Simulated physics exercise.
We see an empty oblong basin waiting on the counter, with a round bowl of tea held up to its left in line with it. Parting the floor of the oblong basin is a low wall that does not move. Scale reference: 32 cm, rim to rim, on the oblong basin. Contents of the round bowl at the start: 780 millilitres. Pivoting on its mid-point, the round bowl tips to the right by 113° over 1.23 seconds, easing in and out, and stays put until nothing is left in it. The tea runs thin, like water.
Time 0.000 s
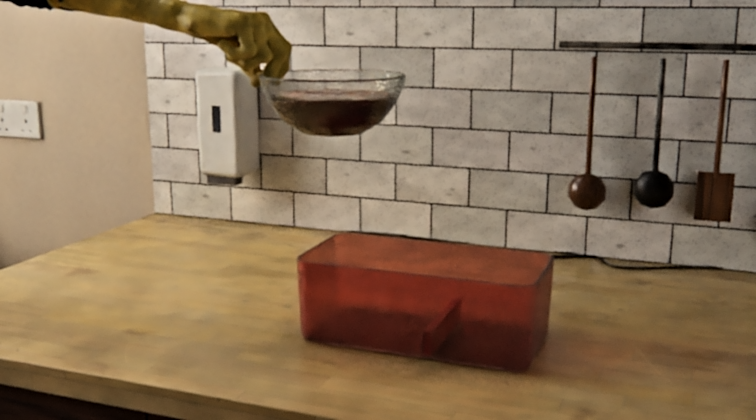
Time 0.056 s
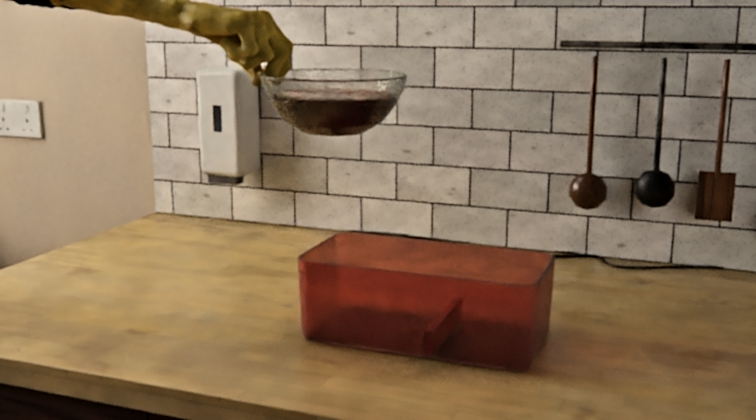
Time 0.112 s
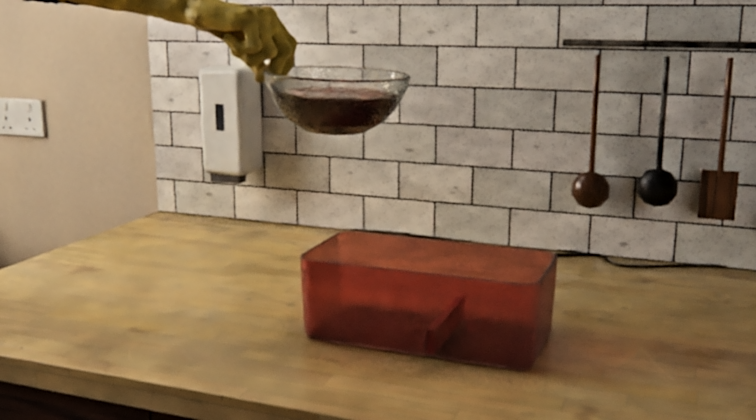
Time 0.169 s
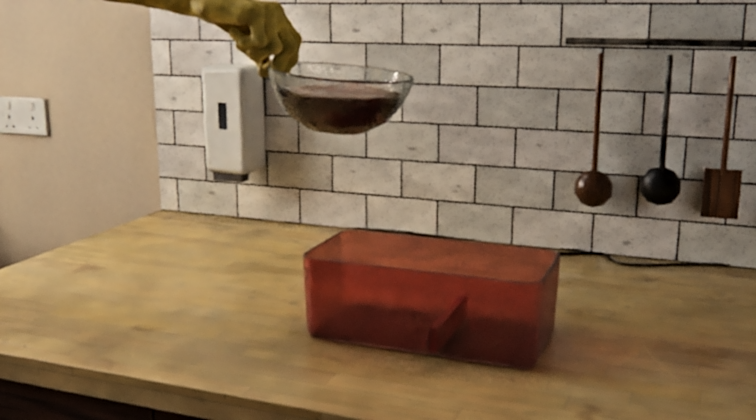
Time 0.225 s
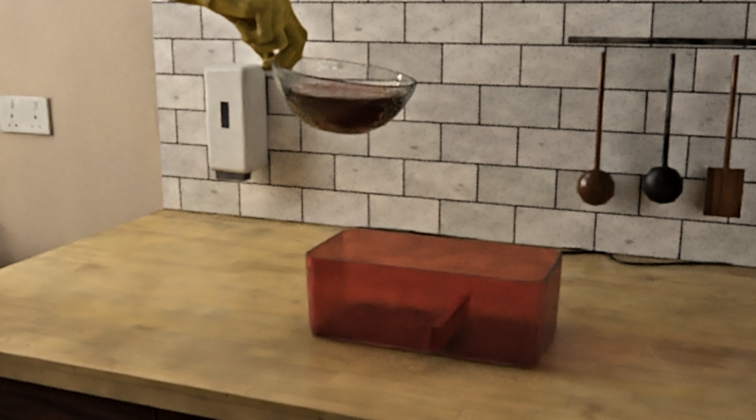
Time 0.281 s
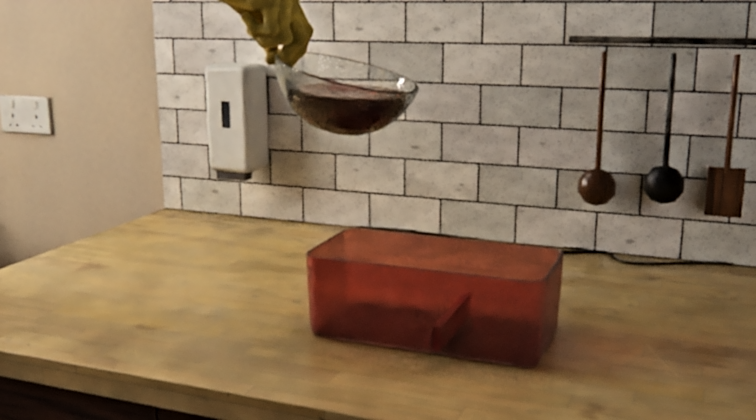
At the start, a yellow-gloved hand holds a clear round bowl of brown tea level, above and to the left of an empty red oblong basin on a wooden counter. The bowl then tilts slightly to the right, slowly at first and then a little faster, while the basin stays still.
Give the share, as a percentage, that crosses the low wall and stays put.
Around 50 %.
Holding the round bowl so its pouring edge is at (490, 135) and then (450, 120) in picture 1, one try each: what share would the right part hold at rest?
70 in a hundred, followed by 75 in a hundred.
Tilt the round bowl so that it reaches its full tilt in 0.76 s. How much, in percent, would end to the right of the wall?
That would be about 40 in a hundred, I'd say.
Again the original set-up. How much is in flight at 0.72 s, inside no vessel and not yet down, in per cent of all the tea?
Roughly 46 percent.
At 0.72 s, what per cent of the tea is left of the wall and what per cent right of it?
I'd say some 5 on the left and some 16 on the right.
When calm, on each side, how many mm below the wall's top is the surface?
Left about 20 mm, right about 12 mm.
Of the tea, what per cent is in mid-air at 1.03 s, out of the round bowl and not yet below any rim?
It comes to some 3 percent of the total.
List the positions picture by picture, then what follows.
In the first frame, it leans 0°; its right rim is at (401, 79); the tea meets the walls at (279, 93) and (394, 98); the oblong basin's rim runs from (317, 247) to (545, 271); the wall's top is at (444, 315).
In the second frame, it leans 1°; its right rim is at (402, 79); the tea meets the walls at (280, 92) and (395, 98).
In the third frame, it leans 2°; its right rim is at (405, 80); the tea meets the walls at (282, 90) and (397, 97).
In the fourth frame, it leans 5°; its right rim is at (409, 82); the tea meets the walls at (286, 88) and (401, 98).
In the fifth frame, it leans 9°; its right rim is at (412, 87); the tea meets the walls at (291, 87) and (406, 98).
In the sixth frame, it leans 14°; its right rim is at (414, 93); the tea meets the walls at (295, 87) and (410, 98).
By 0.72 s the tilt is 71° and 33 per cent is still to pour, 5 is left of the wall and 16 right of it.
By 1.03 s the tilt is 106° and 0 per cent is still to pour, 47 is left of the wall and 49 right of it.
By 1.37 s the tilt is 113° and 0 per cent is still to pour, 48 is left of the wall and 50 right of it.
By 1.73 s the tilt is 113° and 0 per cent is still to pour, 48 is left of the wall and 50 right of it.
At rest 48 per cent lies left of the wall, 50 right of it and 2 outside.
